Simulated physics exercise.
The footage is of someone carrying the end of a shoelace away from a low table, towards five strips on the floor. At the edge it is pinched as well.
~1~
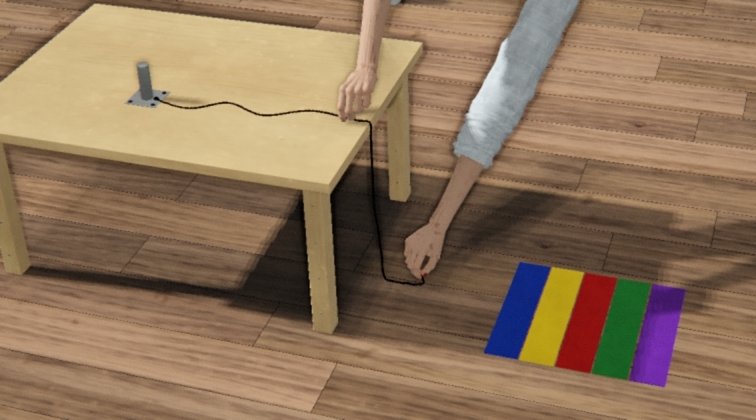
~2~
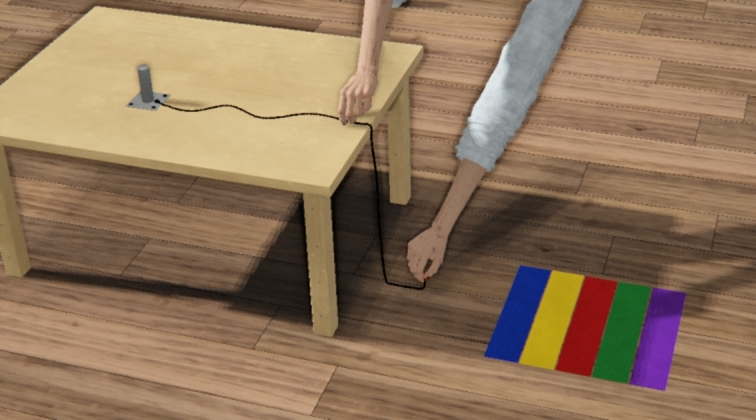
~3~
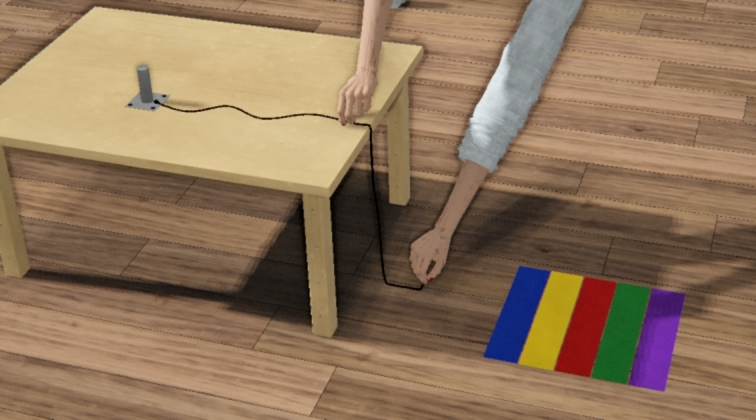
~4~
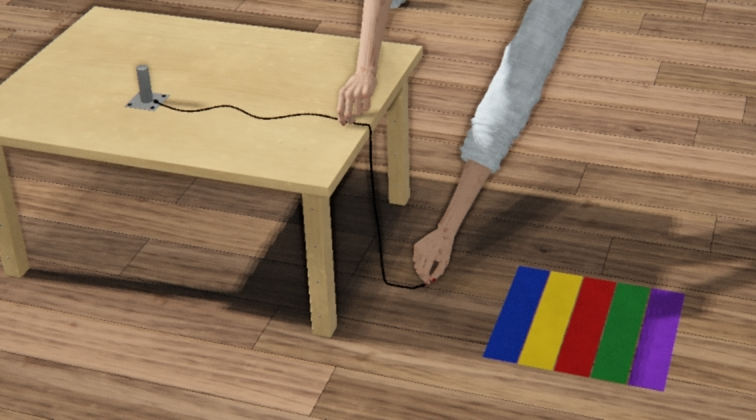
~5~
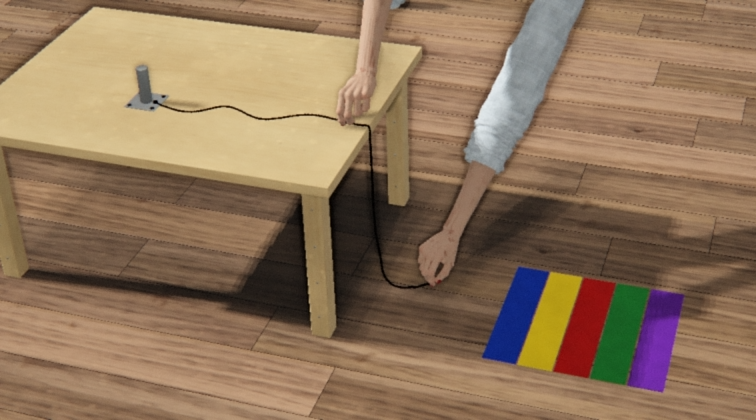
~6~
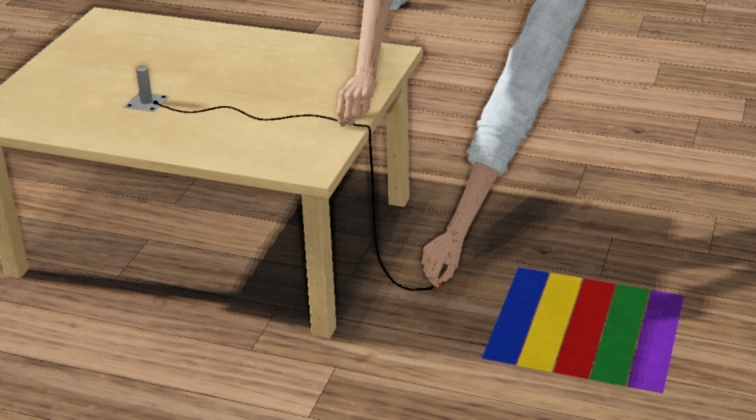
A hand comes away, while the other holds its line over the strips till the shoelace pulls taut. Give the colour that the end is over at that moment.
The end is over yellow.
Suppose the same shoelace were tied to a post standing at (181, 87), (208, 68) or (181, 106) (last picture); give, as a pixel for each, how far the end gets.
Respectively (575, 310), (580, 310) and (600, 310).
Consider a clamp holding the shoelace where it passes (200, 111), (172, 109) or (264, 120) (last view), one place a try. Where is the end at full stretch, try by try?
(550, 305); (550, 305); (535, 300).
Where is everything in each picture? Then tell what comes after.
The first frame shows end (421, 275); blue (507, 338); yellow (542, 345); red (578, 351); green (615, 358); purple (651, 365).
The second frame shows end (424, 279); shoelace through (184, 111) (248, 113) (320, 115) (372, 144) (378, 210) (384, 268).
The third frame shows end (427, 280).
The fourth frame shows end (430, 280); shoelace through (183, 111) (247, 113) (319, 115) (371, 144) (375, 210) (383, 268).
The fifth frame shows end (435, 282).
The sixth frame shows end (439, 283); shoelace through (183, 112) (246, 114) (319, 116) (370, 145) (374, 211) (384, 269).
Early on, end near (494, 293); short of the strips.
Midway, end near (530, 300); over blue.
At the end of the slack, end near (553, 304); over yellow. It halts on the yellow strip.
